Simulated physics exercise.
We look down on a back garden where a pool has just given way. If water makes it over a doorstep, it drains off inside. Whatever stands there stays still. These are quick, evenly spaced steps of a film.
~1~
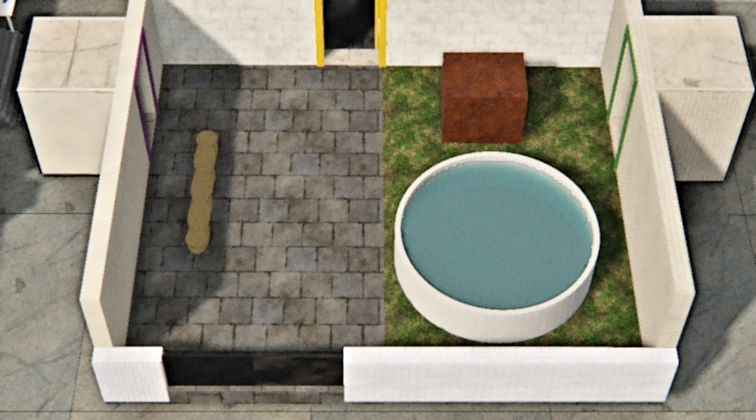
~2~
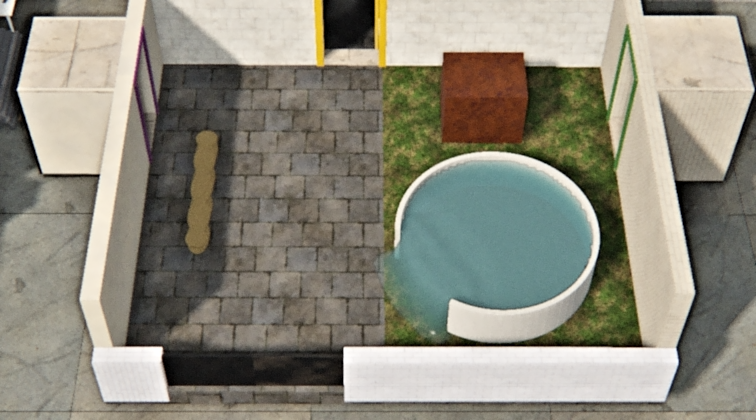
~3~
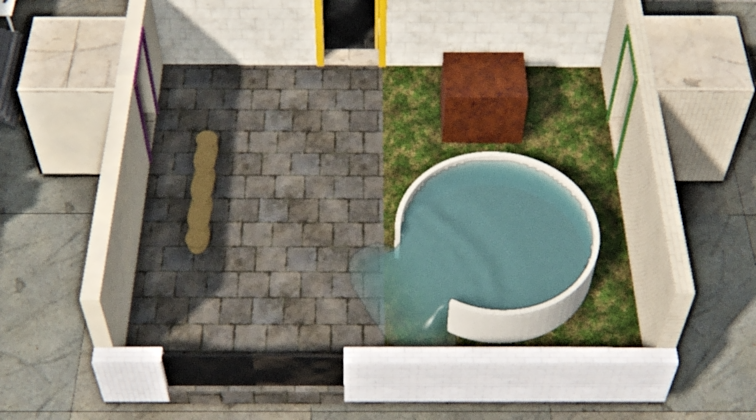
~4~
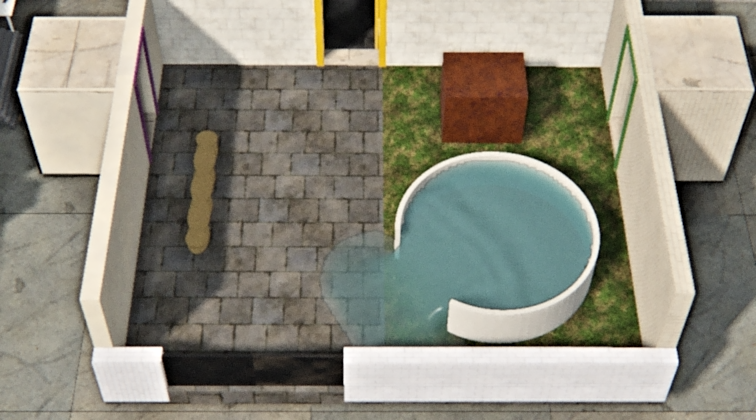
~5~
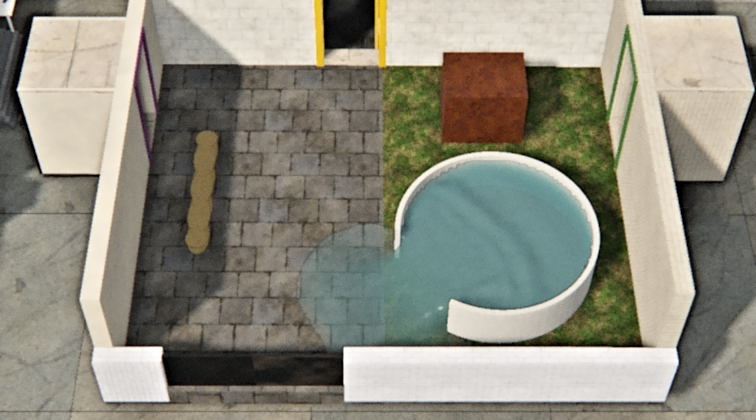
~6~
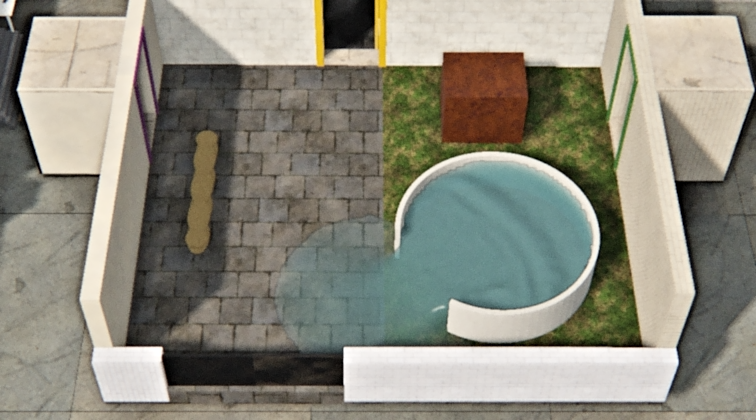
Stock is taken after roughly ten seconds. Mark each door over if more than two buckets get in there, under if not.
Purple door: Over, green door: Under, yellow door: Under.
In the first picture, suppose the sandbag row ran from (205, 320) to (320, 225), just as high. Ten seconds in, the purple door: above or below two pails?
Result for the purple door: Under the threshold.
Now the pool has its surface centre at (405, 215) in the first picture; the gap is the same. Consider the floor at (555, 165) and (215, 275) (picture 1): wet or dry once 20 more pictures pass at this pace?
I'd say still dry for the first and swamped for the second.
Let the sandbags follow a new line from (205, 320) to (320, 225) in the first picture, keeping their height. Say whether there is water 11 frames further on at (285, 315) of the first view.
There: Under water.
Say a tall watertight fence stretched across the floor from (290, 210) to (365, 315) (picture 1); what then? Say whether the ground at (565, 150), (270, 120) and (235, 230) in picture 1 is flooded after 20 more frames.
Listed order: Spared, swamped, swamped.
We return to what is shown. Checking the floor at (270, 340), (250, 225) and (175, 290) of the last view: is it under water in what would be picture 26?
Point 1: Drenched; point 2: Drenched; point 3: Drenched.
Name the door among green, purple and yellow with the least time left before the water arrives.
The one in purple.
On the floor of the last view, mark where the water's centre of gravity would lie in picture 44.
Roughly (338, 246).
A moment on, water covers 25 % of the floor; the purple door not reached, the green door not reached, the yellow door not reached.
Next, water covers 35 % of the floor; the purple door not reached, the green door not reached, the yellow door not reached.
Then, water covers 50 % of the floor; the purple door wet at the sill, nothing in, the green door not reached, the yellow door not reached.
Later, water covers 75 % of the floor; the purple door over two buckets in, the green door not reached, the yellow door wet at the sill, nothing in.
In the end, water covers 95 % of the floor; the purple door over two buckets in, the green door wet at the sill, nothing in, the yellow door wet at the sill, nothing in.
